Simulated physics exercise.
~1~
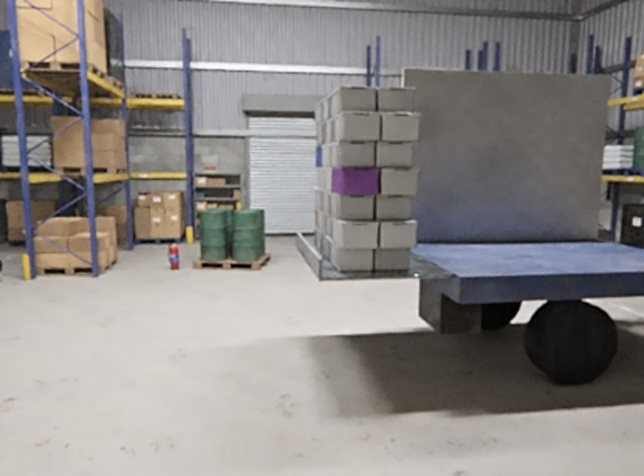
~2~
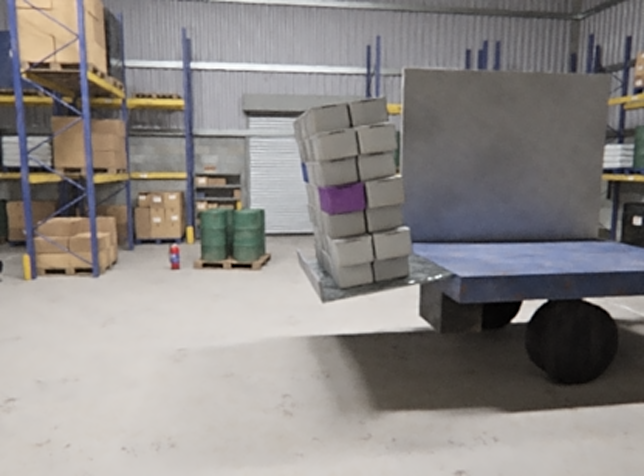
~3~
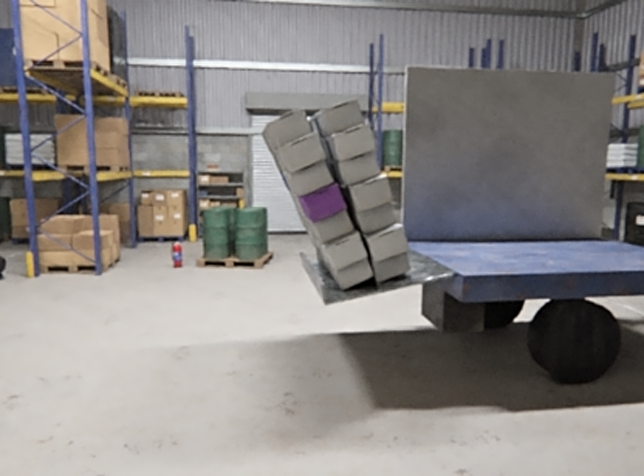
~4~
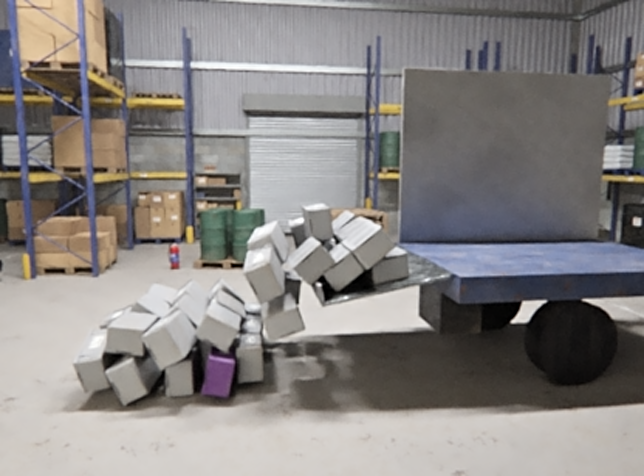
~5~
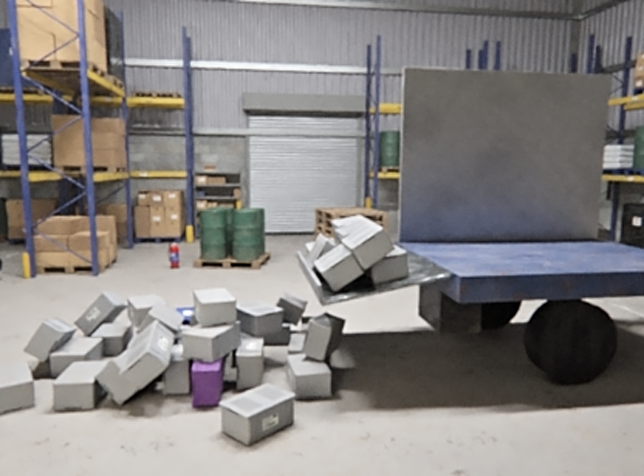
In a warehouse, stacked grey totes topple left off a lorry's tilting tail lift, leaving few aboard.
